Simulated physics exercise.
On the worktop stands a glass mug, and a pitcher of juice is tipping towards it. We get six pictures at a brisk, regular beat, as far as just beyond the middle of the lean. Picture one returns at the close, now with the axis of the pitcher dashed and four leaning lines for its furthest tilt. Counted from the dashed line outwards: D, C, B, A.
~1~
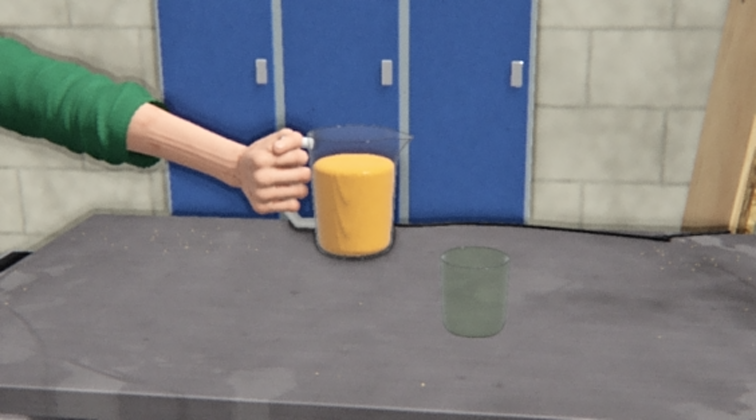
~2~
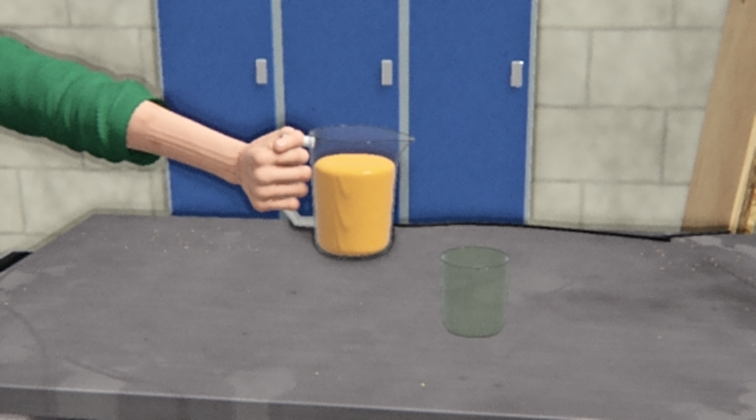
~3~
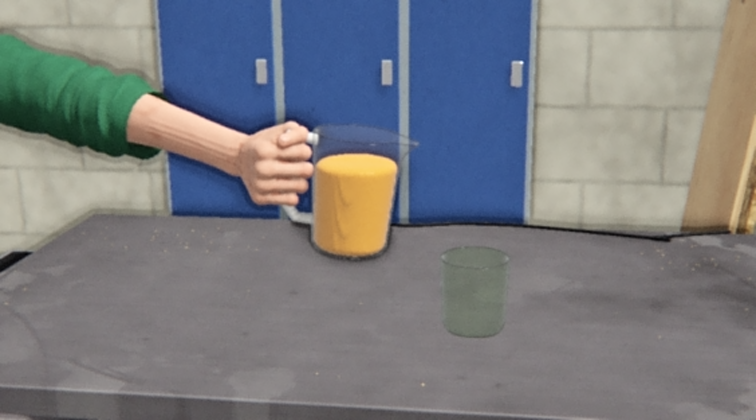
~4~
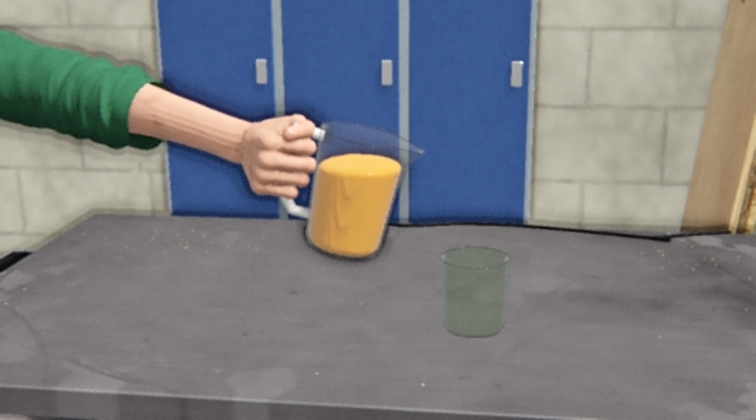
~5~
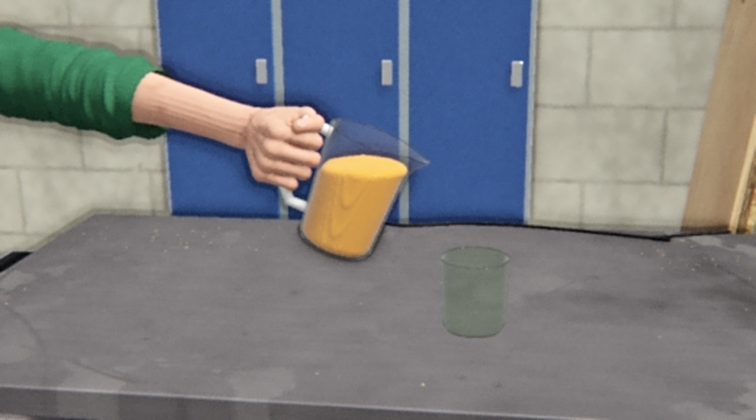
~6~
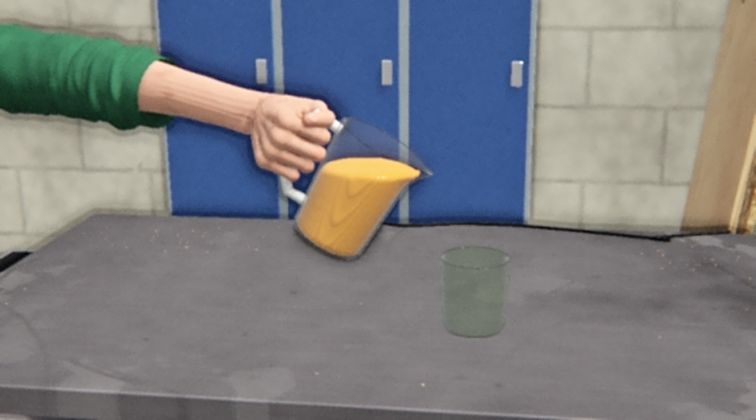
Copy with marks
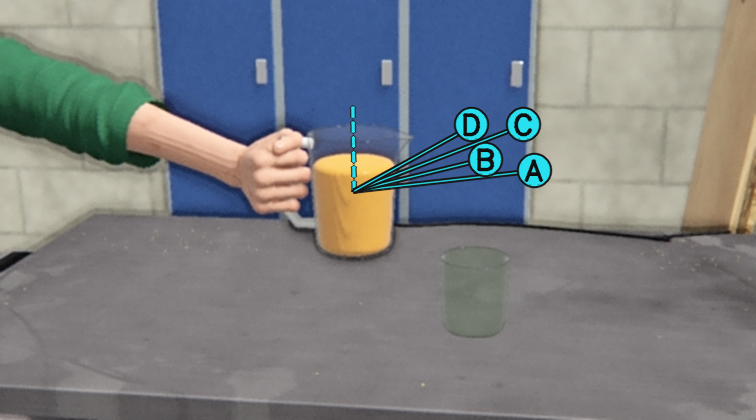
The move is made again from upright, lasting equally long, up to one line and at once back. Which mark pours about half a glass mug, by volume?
D.
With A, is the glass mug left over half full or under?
Over.
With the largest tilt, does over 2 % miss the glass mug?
Yes.
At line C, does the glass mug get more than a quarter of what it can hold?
Yes, clearly.
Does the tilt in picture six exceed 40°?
No.
On the marked copy, A at (517, 172); B at (468, 162); C at (507, 131); D at (457, 134).
With A, the glass mug is filled to the brim; 16 % of the juice is spilt.
With B, the glass mug ends with about 94 % of what it can hold; 5 % of the juice is spilt.
With C, the glass mug ends with about 73 % of what it can hold.
With D, the glass mug ends with about 51 % of what it can hold.
